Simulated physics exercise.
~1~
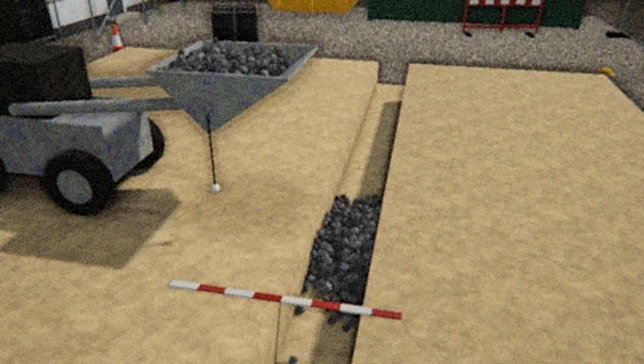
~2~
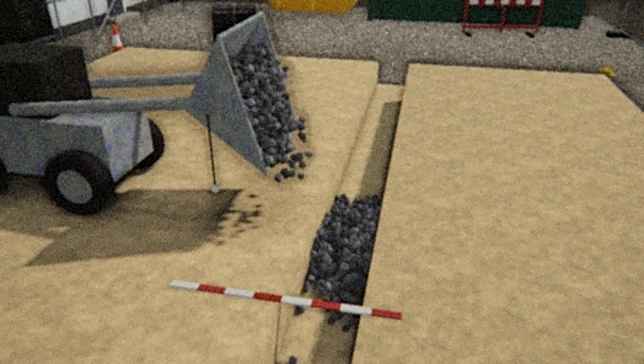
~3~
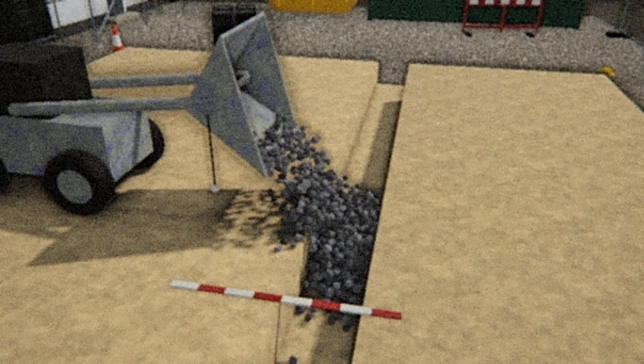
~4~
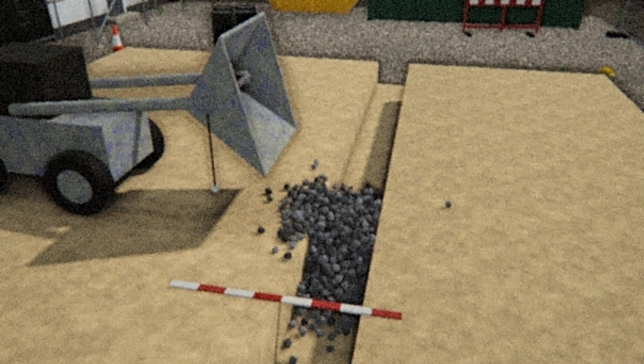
To begin with, a grey loader on the left holds a raised bucket heaped with dark stones beside a straight trench, where an earlier pile already lies near a red and white striped staff. The bucket tips steeply forward, and the stones start sliding out over its lip. They pour down to the right in a thick stream, landing on the sandy ground at the edge and spilling into the trench. At the end the bucket hangs empty and tilted, most of the stones swell the pile in the trench, and a smaller share lies scattered just short of it.
